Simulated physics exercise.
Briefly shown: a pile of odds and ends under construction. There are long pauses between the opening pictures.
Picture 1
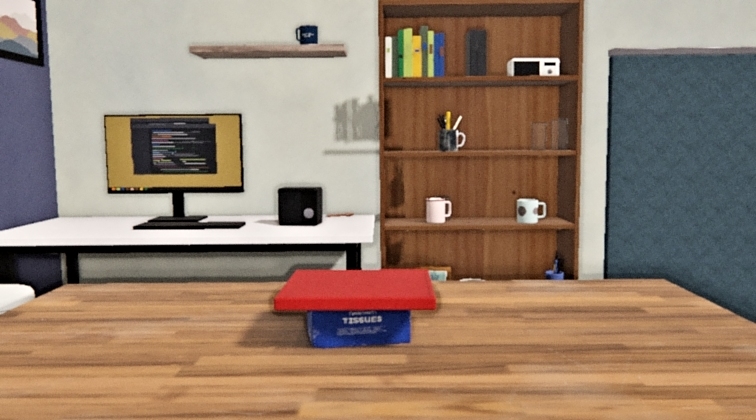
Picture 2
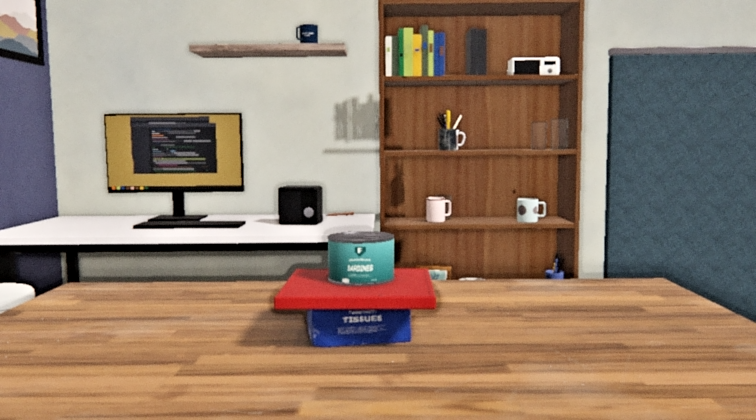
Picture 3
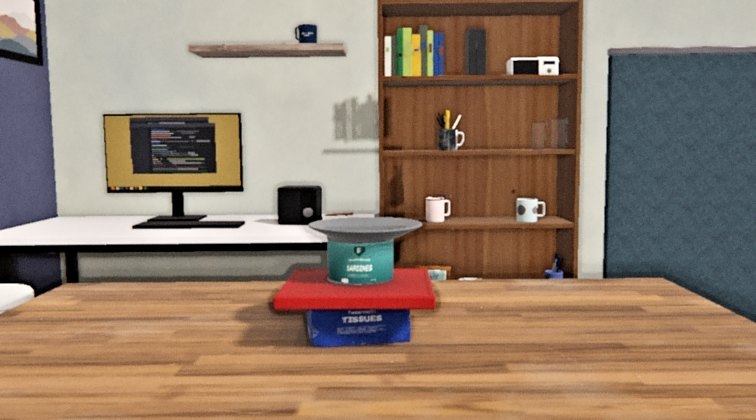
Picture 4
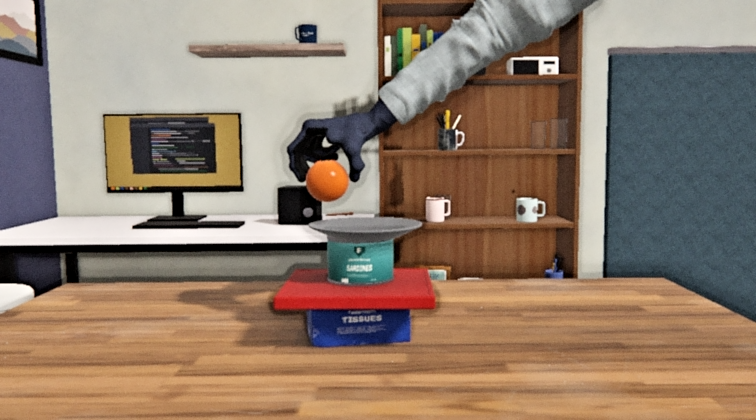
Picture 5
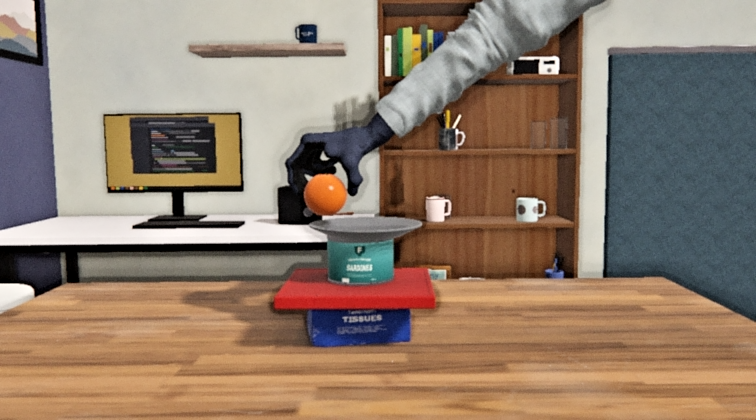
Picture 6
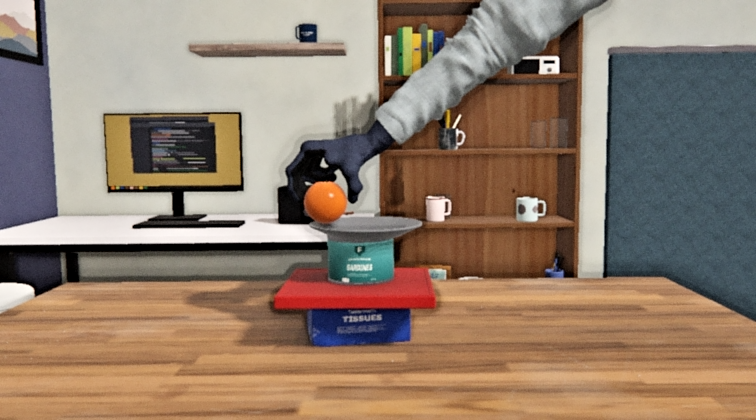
A dark-gloved hand in a grey sleeve reaches in from the upper right over a wooden table, seen from a fixed, level view before a desk with a monitor and a brown bookcase. On a blue tissue box lies a red slab, where a teal tin and then a wide grey plate appear. The hand lowers an orange tomato slightly onto the plate's left side, still gripping it.
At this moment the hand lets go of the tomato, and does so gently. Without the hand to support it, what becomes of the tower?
Well, the stack stays in one piece.
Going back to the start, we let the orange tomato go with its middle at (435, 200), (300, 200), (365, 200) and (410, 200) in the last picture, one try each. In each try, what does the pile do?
The pile collapses the first time, collapses the second time, remains standing the third time and remains standing the fourth time.
Then, 0.20 s past the last view, nothing moves.
Then, 0.70 s past the last view, orange tomato resting near (326, 203).
Finally, all 5 still in place. Final places as the last picture's camera would see them, orange tomato near (326, 203). The pile stays up.
